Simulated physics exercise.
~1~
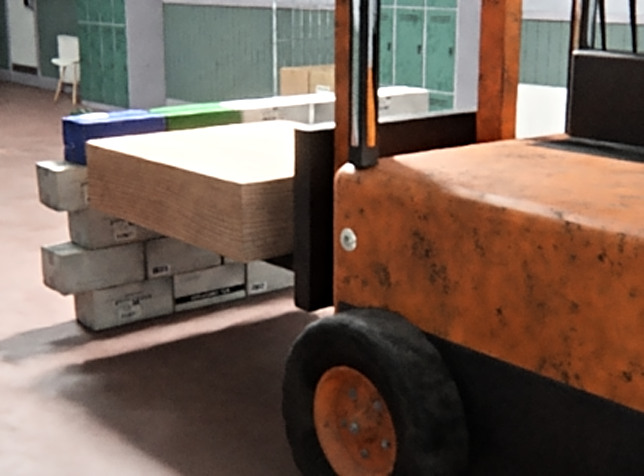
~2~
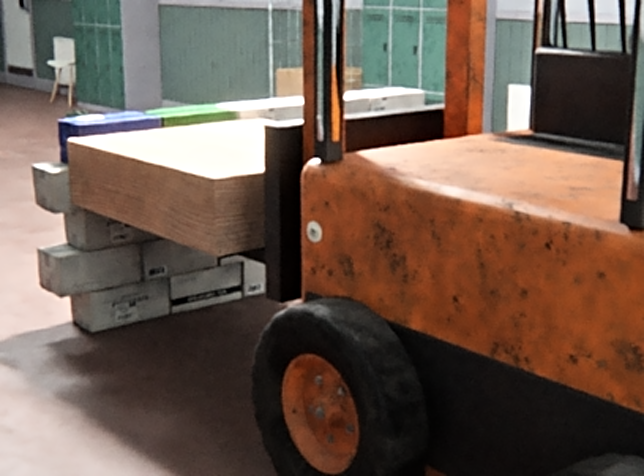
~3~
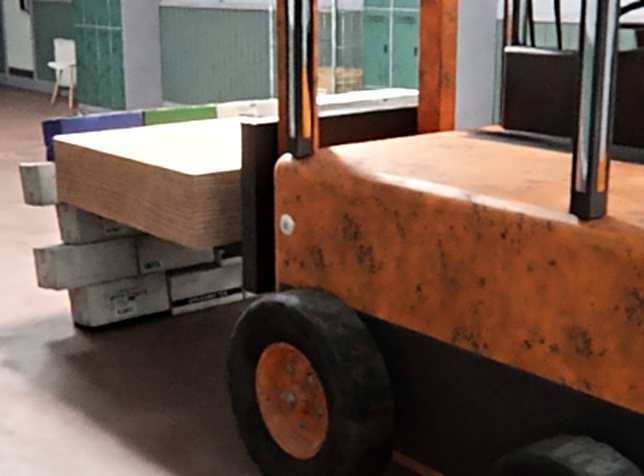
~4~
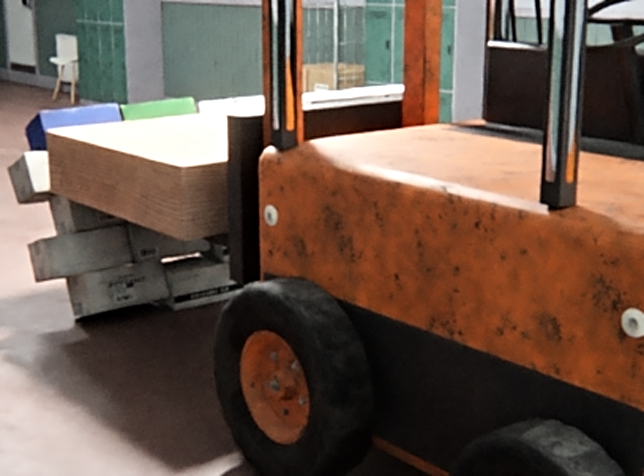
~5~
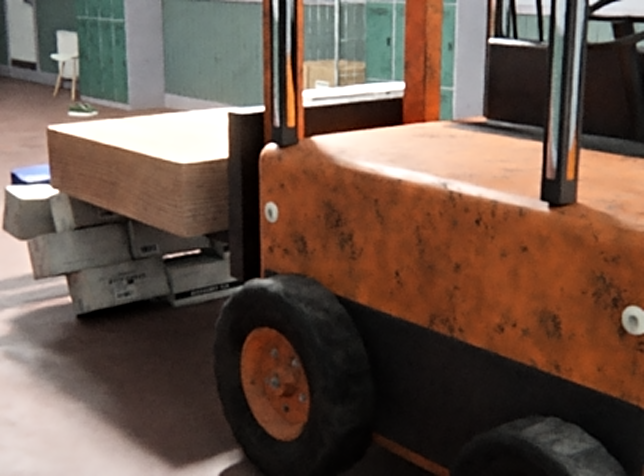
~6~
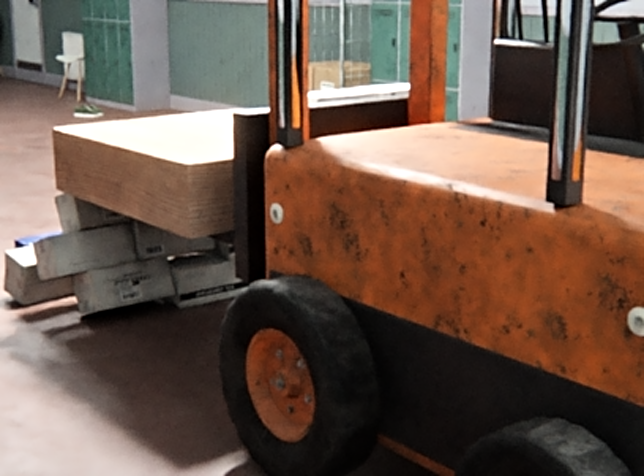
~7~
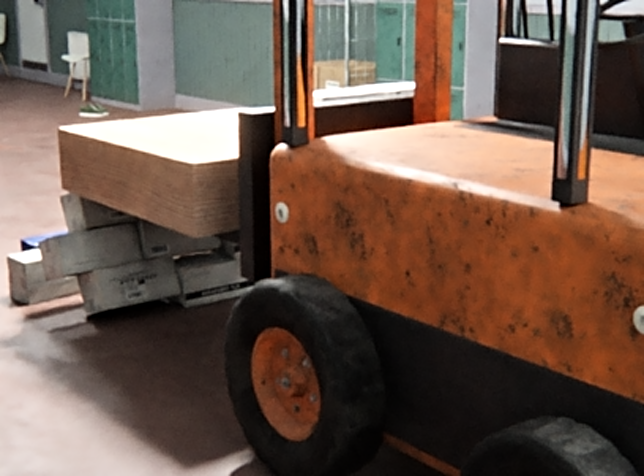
An orange forklift carrying a thick wooden slab moved left and pushed into a stacked wall of pale boxes, tipping the blue and green ones along the top until they toppled off the far side, leaving a slumped, crooked pile under the slab.
